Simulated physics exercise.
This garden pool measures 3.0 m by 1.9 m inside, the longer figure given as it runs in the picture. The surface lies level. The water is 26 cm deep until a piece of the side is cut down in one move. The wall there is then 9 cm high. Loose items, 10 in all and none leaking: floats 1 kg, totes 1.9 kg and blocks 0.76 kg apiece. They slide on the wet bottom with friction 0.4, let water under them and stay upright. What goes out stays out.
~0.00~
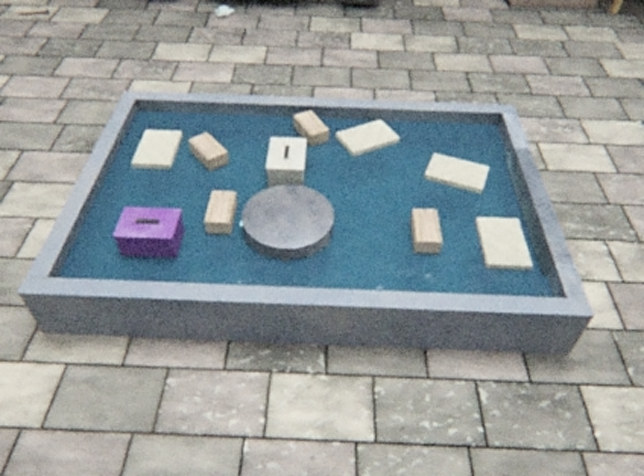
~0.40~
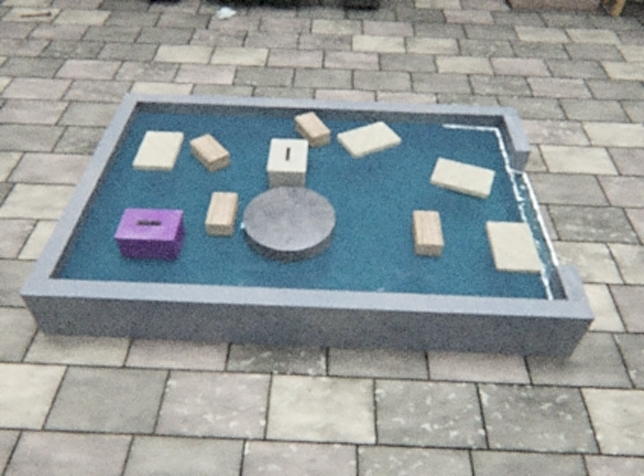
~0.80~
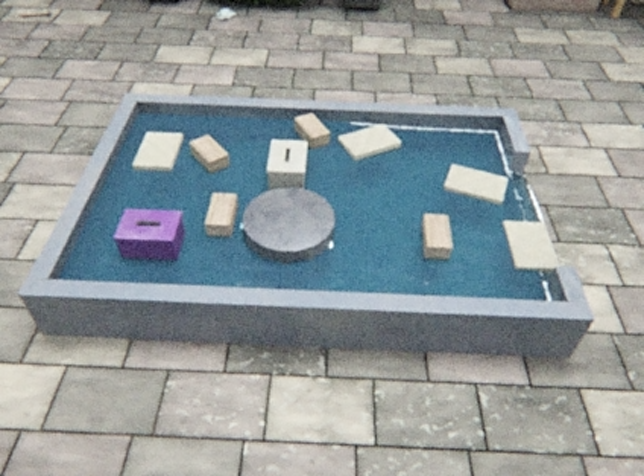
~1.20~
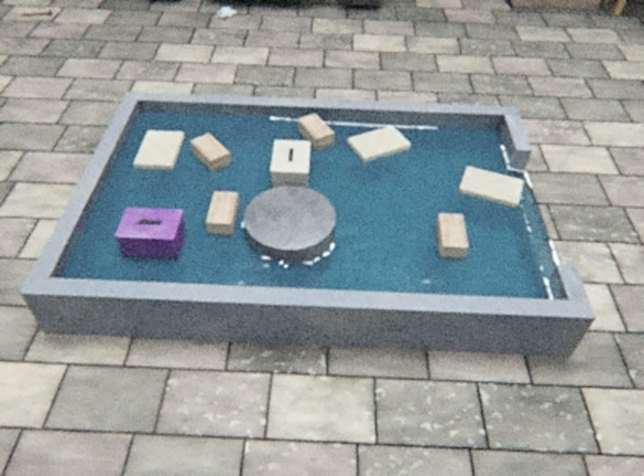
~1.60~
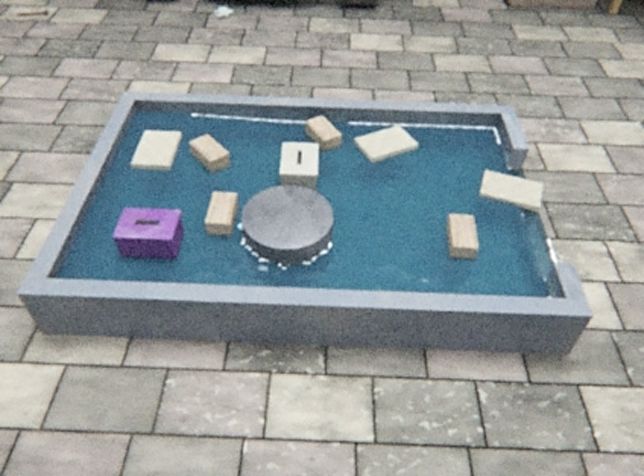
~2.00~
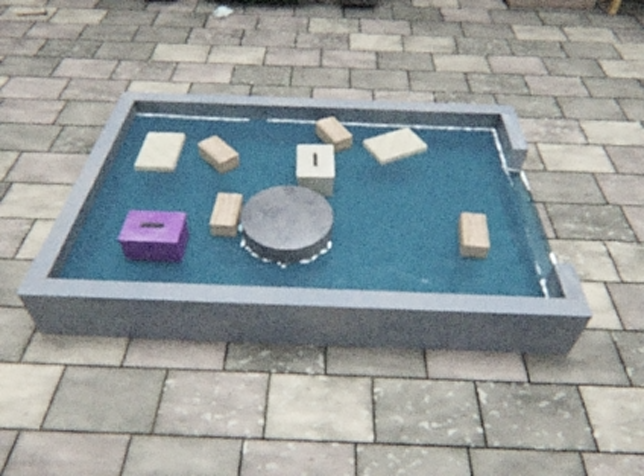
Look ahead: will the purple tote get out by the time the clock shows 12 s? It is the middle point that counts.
Purple tote stays inside.
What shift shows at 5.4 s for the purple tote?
About 10 cm.
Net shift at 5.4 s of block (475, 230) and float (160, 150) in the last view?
In turn: Washed out, 10 cm.
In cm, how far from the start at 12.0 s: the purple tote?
About 30 cm.
After 2.8 s the purple tote is near (167, 230), 0.1 m from its start, afloat; 2 of 10 are out; 8 afloat.
After 5.4 s the purple tote is near (171, 233), 0.1 m from its start, afloat; 3 of 10 are out; 7 afloat.
After 8.0 s the purple tote is near (186, 237), 0.2 m from its start, afloat; 3 of 10 are out; 7 afloat.
After 12.0 s the purple tote is near (192, 238), 0.3 m from its start, afloat; 4 of 10 are out; 6 afloat.
